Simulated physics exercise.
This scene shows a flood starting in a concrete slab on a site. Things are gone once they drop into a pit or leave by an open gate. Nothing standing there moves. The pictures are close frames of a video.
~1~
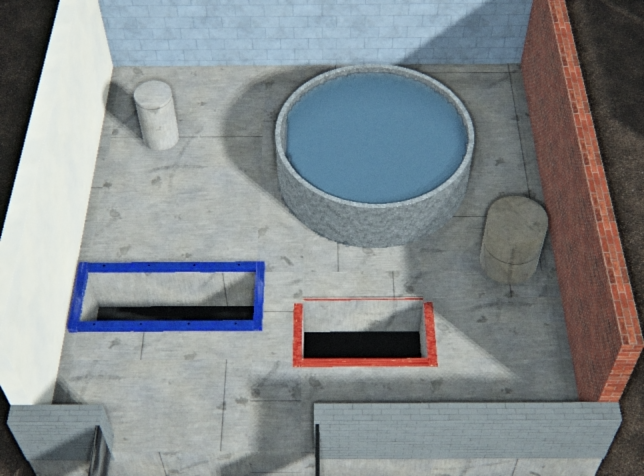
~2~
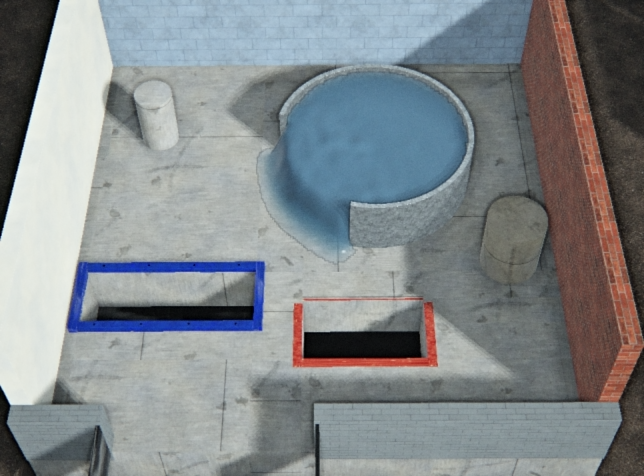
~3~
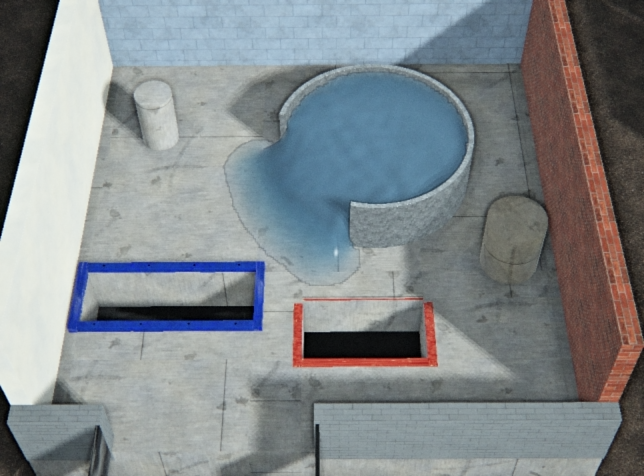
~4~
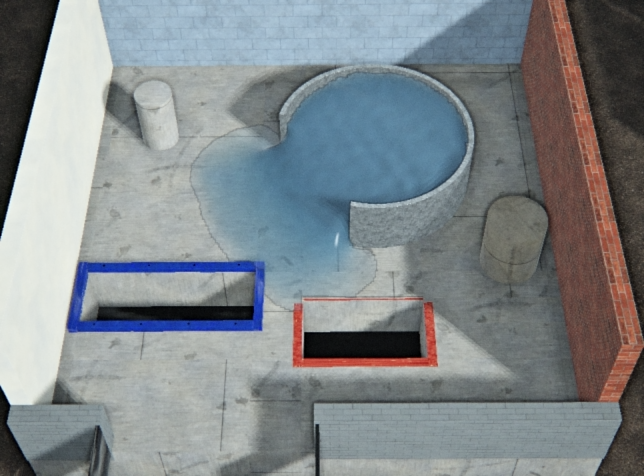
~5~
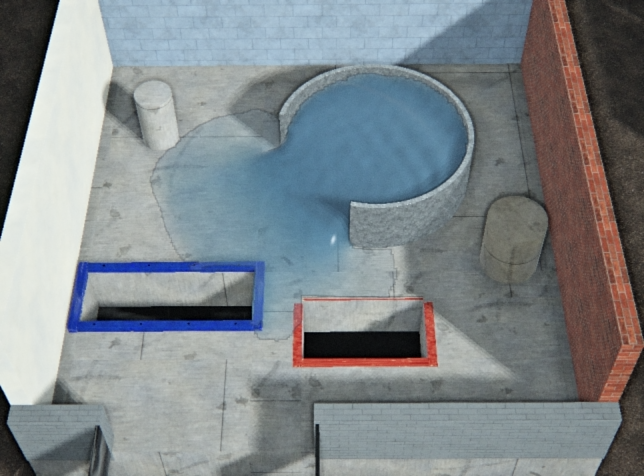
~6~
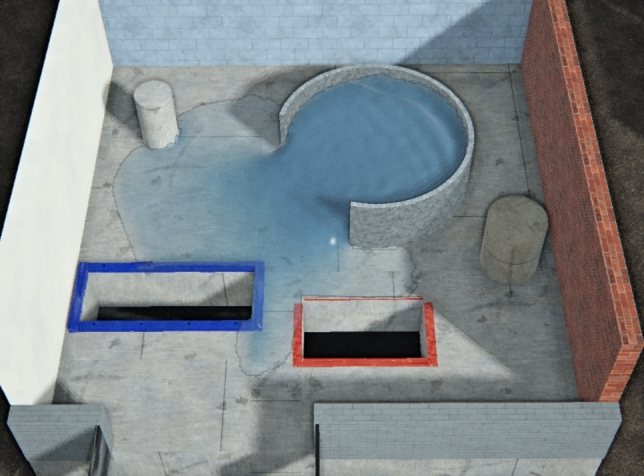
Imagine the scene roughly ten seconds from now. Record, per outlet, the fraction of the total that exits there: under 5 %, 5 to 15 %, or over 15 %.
In the end the gate accounts for a medium-sized part - five to fifteen per cent. The blue pit accounts for a substantial part - beyond fifteen per cent. The red pit accounts for a medium-sized part - five to fifteen per cent.
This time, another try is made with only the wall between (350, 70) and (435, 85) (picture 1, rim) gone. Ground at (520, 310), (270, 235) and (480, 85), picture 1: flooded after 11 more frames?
First point spared, second point spared, third point swamped.
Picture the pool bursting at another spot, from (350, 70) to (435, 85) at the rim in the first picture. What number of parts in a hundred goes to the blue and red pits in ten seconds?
Result - blue: 6 %; red: 20 %.
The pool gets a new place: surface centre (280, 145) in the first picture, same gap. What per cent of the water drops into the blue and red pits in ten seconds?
Shares - blue: 50 in a hundred; red: 2 in a hundred.
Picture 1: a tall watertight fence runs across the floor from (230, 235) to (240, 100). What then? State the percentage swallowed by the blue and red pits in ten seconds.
I'd say the blue pit takes roughly 25 %, the red pit roughly 20 %.
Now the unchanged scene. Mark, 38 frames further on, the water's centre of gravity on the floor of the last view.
Centre of the water: Near (256, 179).
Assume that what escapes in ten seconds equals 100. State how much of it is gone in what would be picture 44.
Approximately 85 in a hundred, I think.
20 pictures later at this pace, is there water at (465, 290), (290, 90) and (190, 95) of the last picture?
Point by point: Unwetted; unwetted; swamped.
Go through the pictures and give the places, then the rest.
The first frame shows still water in the pool at (374, 135).
In the second frame, the front is at (275, 151), out from the gap at (293, 196).
In the third frame, the front is at (251, 145), out from the gap at (293, 198).
In the fourth frame, water pours out at (294, 200) and has run to (225, 139).
In the fifth frame, water pours out at (294, 200) and has run to (263, 334).
In the sixth frame, water pours out at (294, 200) and has run to (253, 370).
A moment on, water covers 35 % of the floor; the gate 1 %, the blue pit 6 %, the red pit 2 %.
Next, water covers 45 % of the floor; the gate 3 %, the blue pit 15 %, the red pit 3 %.
Then, water covers 45 % of the floor; the gate 6 %, the blue pit 26 %, the red pit 3 %.
Later, water covers 65 % of the floor; the gate 8 %, the blue pit 33 %, the red pit 4 %.
In the end, water covers 85 % of the floor; the gate 11 %, the blue pit 36 %, the red pit 7 %.
